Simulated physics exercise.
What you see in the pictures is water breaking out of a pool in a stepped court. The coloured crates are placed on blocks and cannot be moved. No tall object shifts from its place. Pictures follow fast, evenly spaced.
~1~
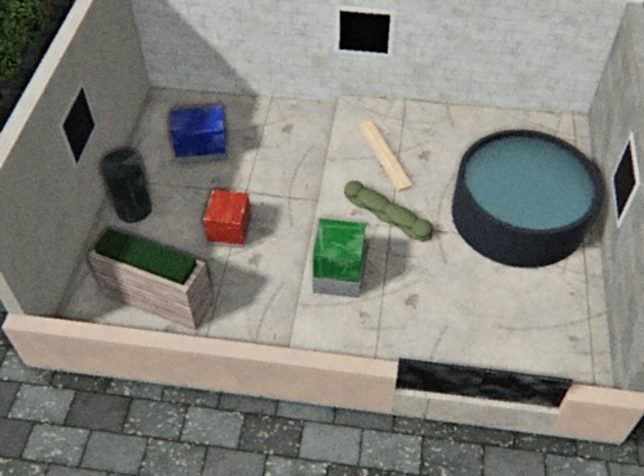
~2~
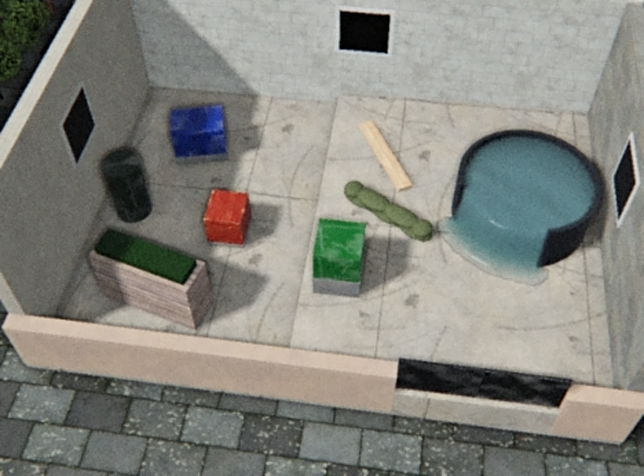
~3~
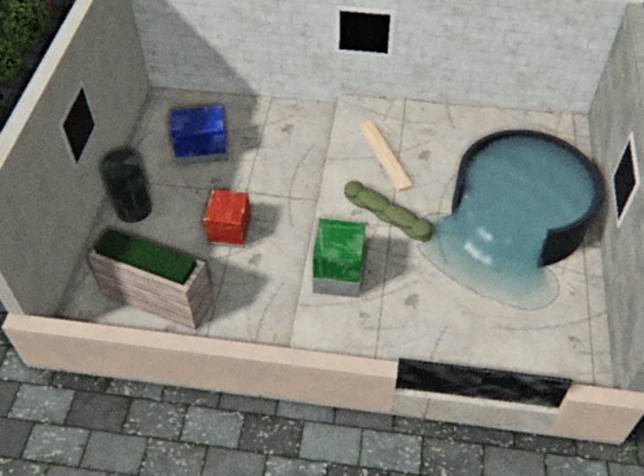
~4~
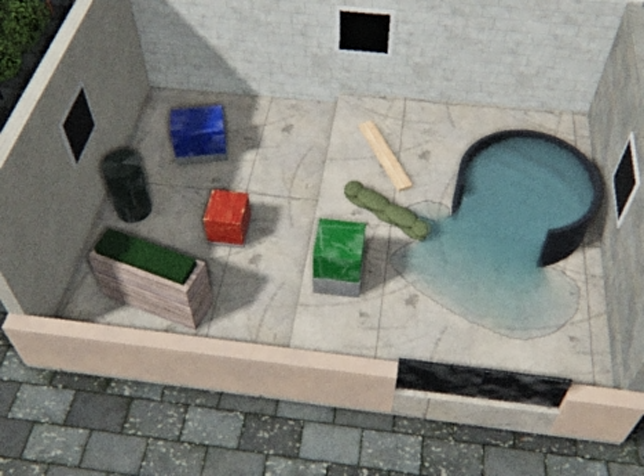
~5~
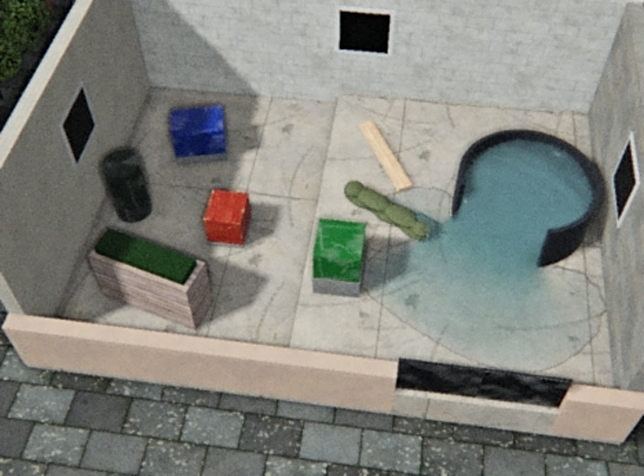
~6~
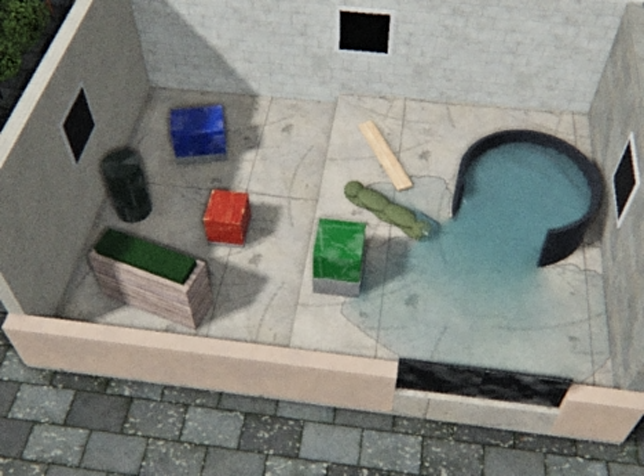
In a walled courtyard with colored boxes and a round pool, water burst through a gap in the pool's front side and spread across the paved floor toward the low front wall and green box.
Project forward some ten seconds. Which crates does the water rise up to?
The blue crate is spared; the green crate is spared; the red crate is hit.
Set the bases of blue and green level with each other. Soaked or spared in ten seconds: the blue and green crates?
After the trade the blue crate is left untouched, and the green crate is inundated.
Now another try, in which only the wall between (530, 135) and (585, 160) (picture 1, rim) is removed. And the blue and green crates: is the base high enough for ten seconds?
My take: The blue crate gets flooded, while the green crate stays clear.
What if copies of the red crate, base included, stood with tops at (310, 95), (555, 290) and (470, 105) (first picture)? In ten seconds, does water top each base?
So, the first one gets caught, the next one gets caught, and the final one stays clear of it.
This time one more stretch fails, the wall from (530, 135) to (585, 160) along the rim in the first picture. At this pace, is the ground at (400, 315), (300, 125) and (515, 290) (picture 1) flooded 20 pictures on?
Taking the points one after the other, they come out not soaked, inundated and not soaked.
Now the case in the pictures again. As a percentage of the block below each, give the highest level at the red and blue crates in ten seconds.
I'd put it at some 230 % for one and some 70 % for the other, in that order.
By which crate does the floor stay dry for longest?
Easy - the one in blue.
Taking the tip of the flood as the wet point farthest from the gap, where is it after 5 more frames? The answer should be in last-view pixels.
Point: (210, 364) in the last picture's pixels.
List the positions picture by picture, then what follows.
Still water in the pool at (528, 182), in the first picture.
The front is at (541, 277), out from the gap at (489, 242), in the second picture.
Water pours out at (489, 245) and has run to (553, 292), in the third picture.
The front is at (547, 328), out from the gap at (488, 246), in the fourth picture.
Water pours out at (488, 247) and has run to a hidden place, in the fifth picture.
The front is at a hidden place, out from the gap at (488, 247), in the sixth picture.
A moment on, water covers 30 % of the floor; the blue crate not reached, the green crate water round its plinth, the red crate not reached.
Next, water covers 35 % of the floor; the blue crate not reached, the green crate water round its plinth, the red crate water round its plinth.
Then, water covers 55 % of the floor; the blue crate not reached, the green crate water round its plinth, the red crate water round its plinth.
Later, water covers 75 % of the floor; the blue crate water round its plinth, the green crate water round its plinth, the red crate water round its plinth.
In the end, water covers 90 % of the floor; the blue crate stayed above the water, the green crate stayed above the water, the red crate was topped.
